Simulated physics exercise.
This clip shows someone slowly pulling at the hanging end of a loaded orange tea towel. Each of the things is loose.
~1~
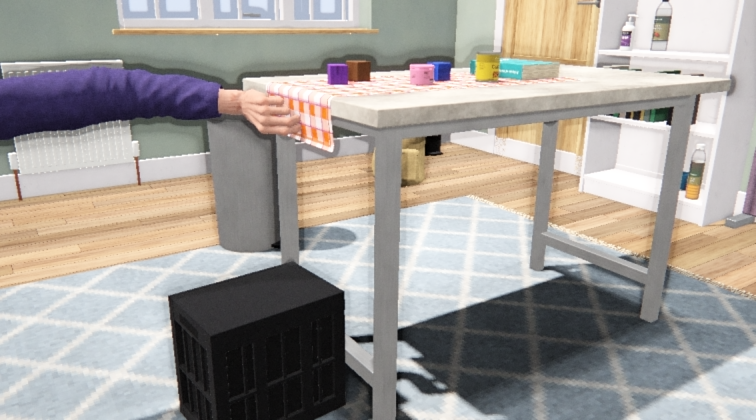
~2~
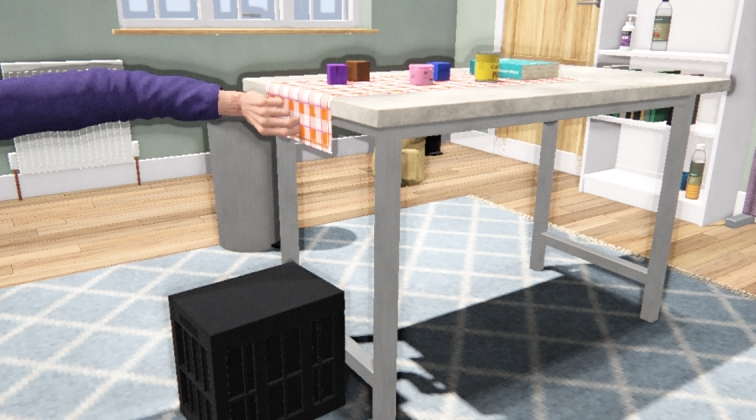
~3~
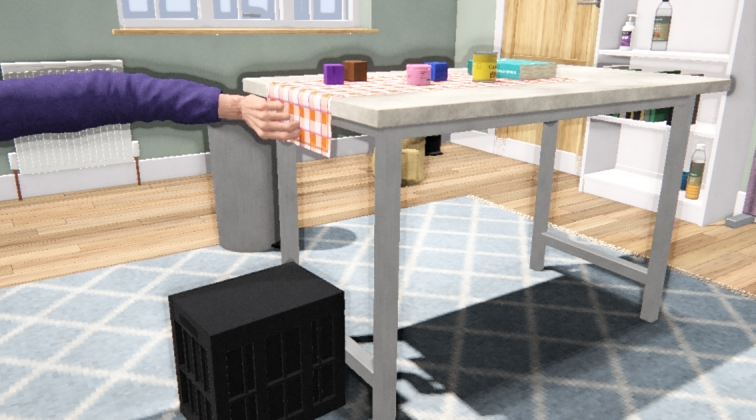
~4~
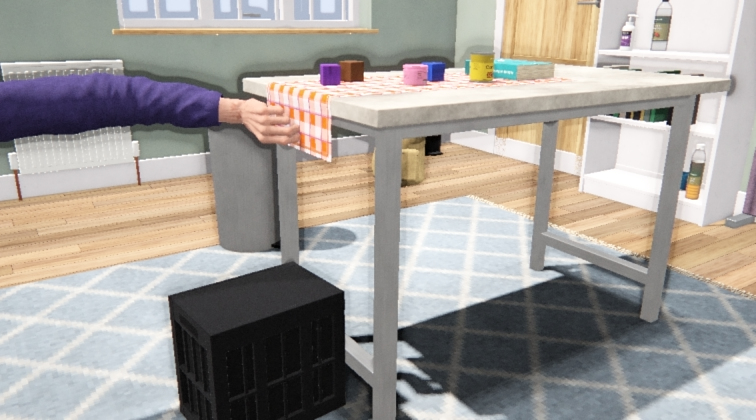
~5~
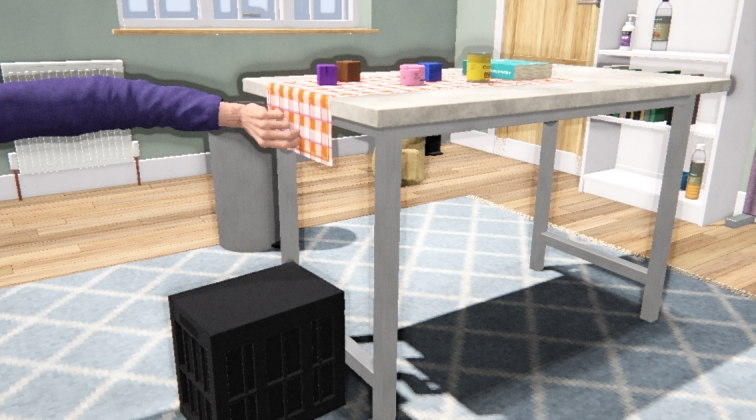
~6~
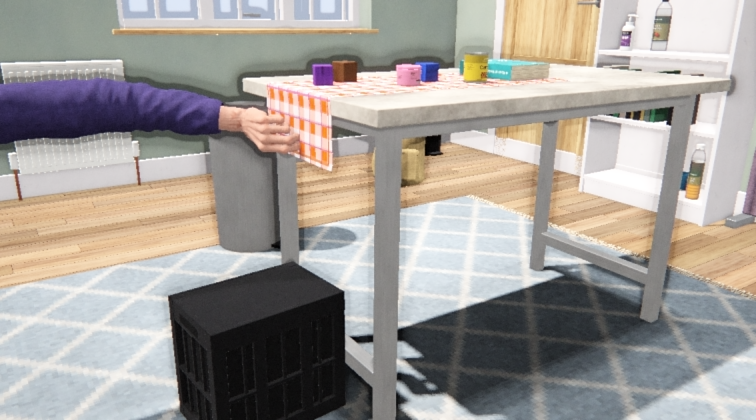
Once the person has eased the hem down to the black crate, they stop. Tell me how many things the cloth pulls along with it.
It pulls along three.
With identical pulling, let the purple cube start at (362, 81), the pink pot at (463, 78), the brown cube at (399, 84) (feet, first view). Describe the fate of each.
The purple cube falls, the pink pot stays on, the brown cube comes down.
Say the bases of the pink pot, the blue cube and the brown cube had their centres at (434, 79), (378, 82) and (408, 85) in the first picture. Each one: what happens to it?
The pink pot remains up, the blue cube tumbles off, the brown cube falls.
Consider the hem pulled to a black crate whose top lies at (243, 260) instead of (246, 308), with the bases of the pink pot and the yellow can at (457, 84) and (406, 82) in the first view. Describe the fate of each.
Outcome for the pink pot: It stays. Outcome for the yellow can: It stays.
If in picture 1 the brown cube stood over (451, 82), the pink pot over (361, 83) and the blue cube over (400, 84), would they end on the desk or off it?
Brown cube: Still up. Pink pot: Gone off. Blue cube: Gone off.
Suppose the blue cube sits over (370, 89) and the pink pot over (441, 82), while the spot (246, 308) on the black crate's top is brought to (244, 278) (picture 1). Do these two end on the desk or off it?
As for the blue cube, it leaves the top; as for the pink pot, it holds its spot.
Soon after, hem near (297, 224); purple cube gone.
After that, hem on the crate; purple cube, brown cube and pink pot gone.
In the end, hem on the crate; purple cube, brown cube and pink pot gone. The count of fallen things is three.
